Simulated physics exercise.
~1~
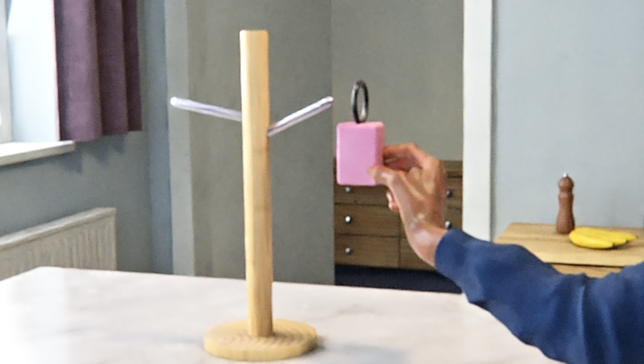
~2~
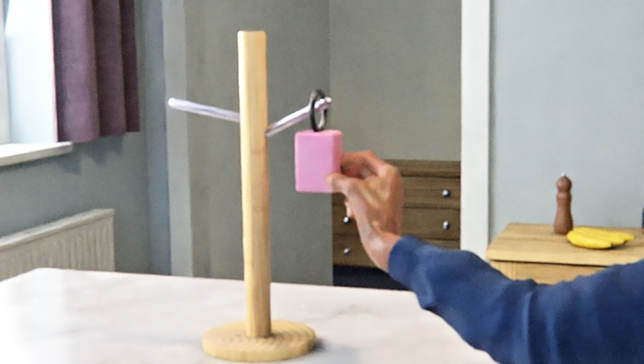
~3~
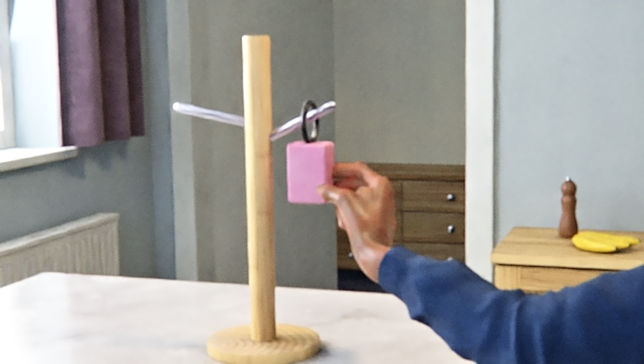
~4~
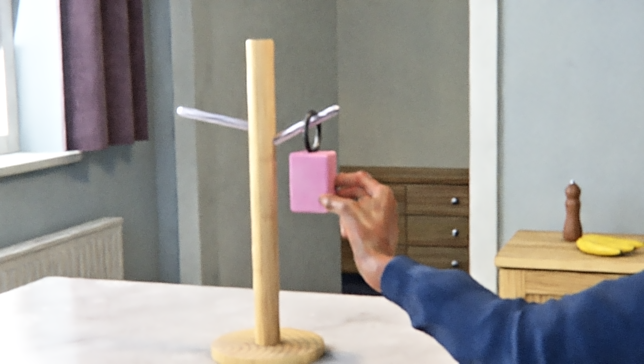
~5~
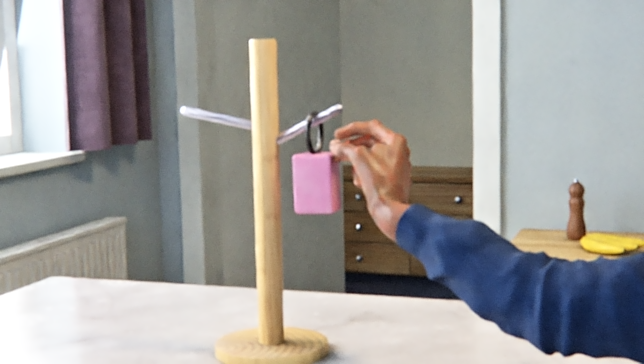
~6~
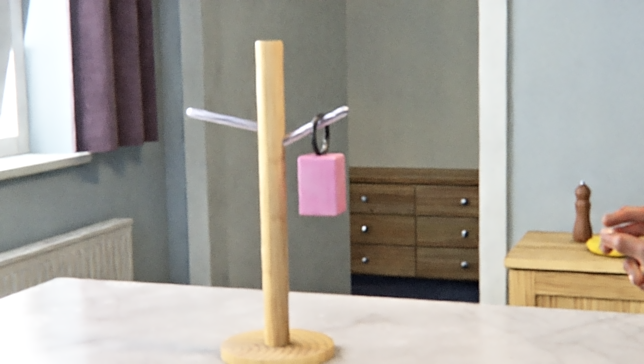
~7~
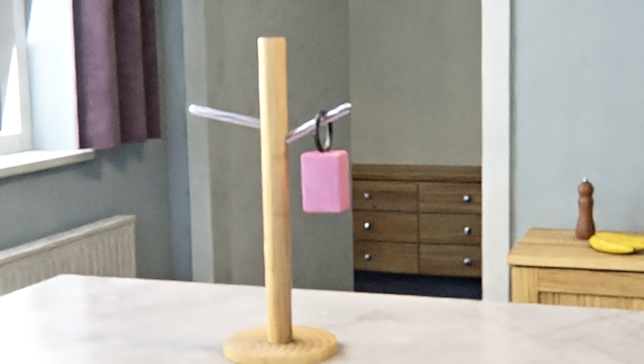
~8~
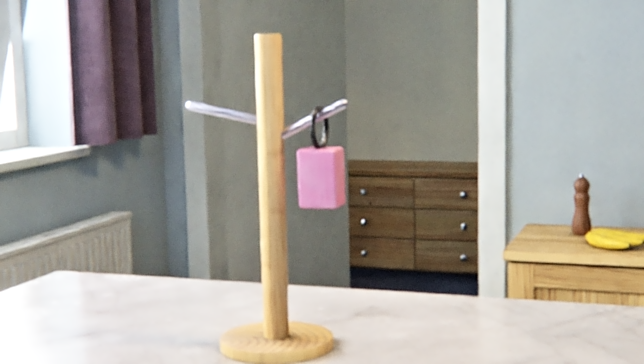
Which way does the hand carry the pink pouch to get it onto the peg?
The hand carries the pink pouch to the left, bringing its ring over the peg on the wooden stand.
Pink pouch being hooked by its dark ring onto a wooden stand's peg, staying hung after the hand lets go and withdraws.
